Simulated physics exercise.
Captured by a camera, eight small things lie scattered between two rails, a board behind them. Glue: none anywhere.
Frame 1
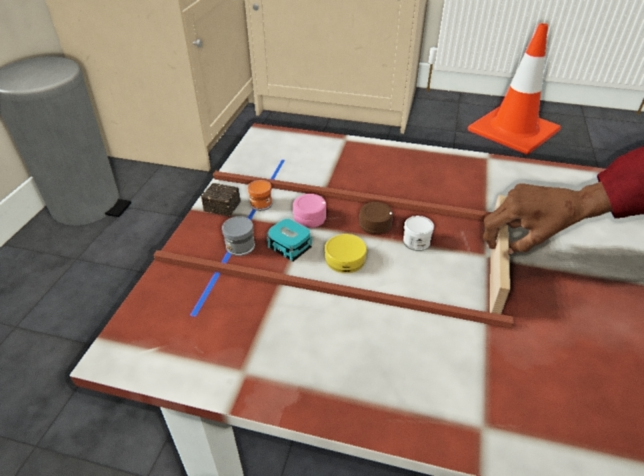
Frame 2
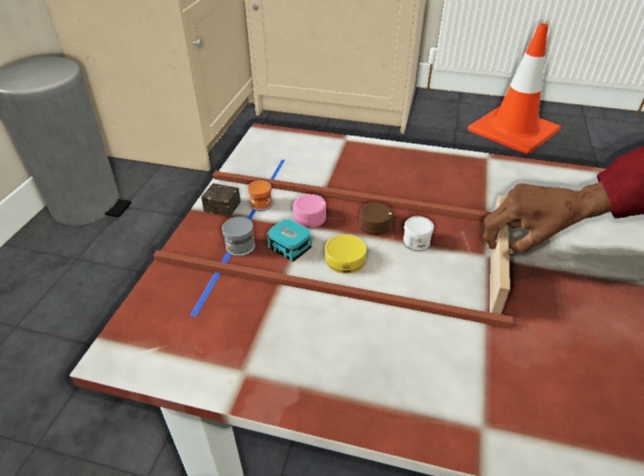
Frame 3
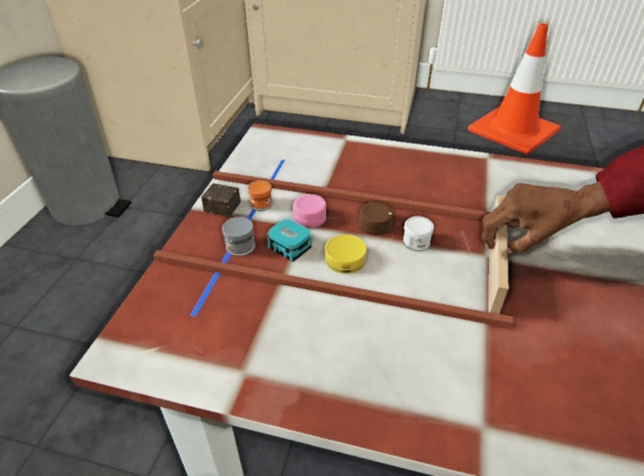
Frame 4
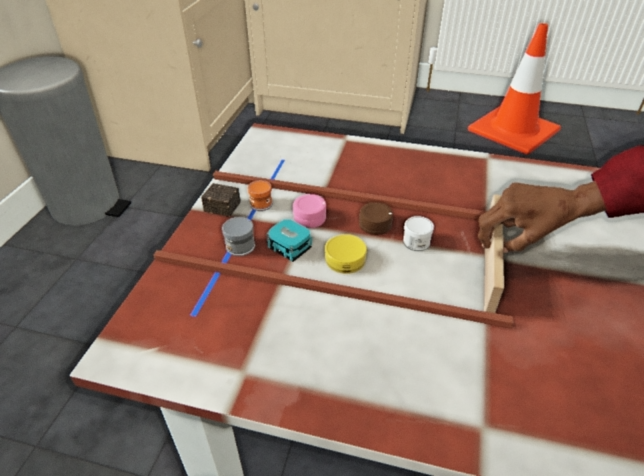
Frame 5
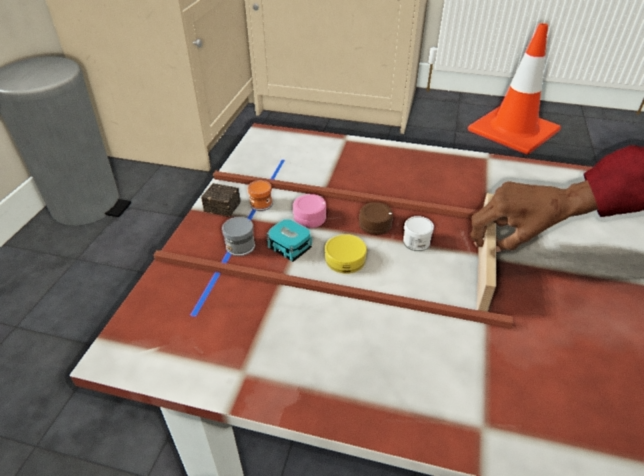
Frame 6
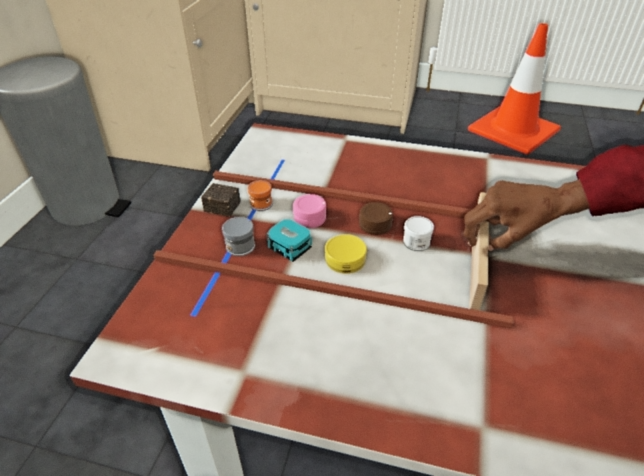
On a checkered table, a hand slides a board slightly left toward eight small objects.
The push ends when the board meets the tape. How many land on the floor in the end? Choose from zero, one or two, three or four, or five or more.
In the end, one or two land there.
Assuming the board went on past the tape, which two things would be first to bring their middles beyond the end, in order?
The pair, in order, is the black block and the turquoise case.
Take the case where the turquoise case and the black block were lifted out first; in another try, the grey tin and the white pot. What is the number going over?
The first try gives 0, the second gives 0.
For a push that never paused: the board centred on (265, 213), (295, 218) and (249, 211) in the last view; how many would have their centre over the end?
Going through the three positions, you'd get 0, 0 and 1.
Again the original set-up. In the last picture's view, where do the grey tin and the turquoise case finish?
You'll find the first one at (184, 233) and the second at (194, 214).
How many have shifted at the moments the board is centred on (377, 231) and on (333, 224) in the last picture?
Tally at point one: 2; at point two: 6.
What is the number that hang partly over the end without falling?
So the number is 1.
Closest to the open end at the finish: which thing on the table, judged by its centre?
That's the turquoise case.
Early on, none off yet; black block at rest near (221, 199); orange tin at rest near (260, 196); grey tin at rest near (239, 237).
Finally, the number that fall off is one or two; lost, black block.
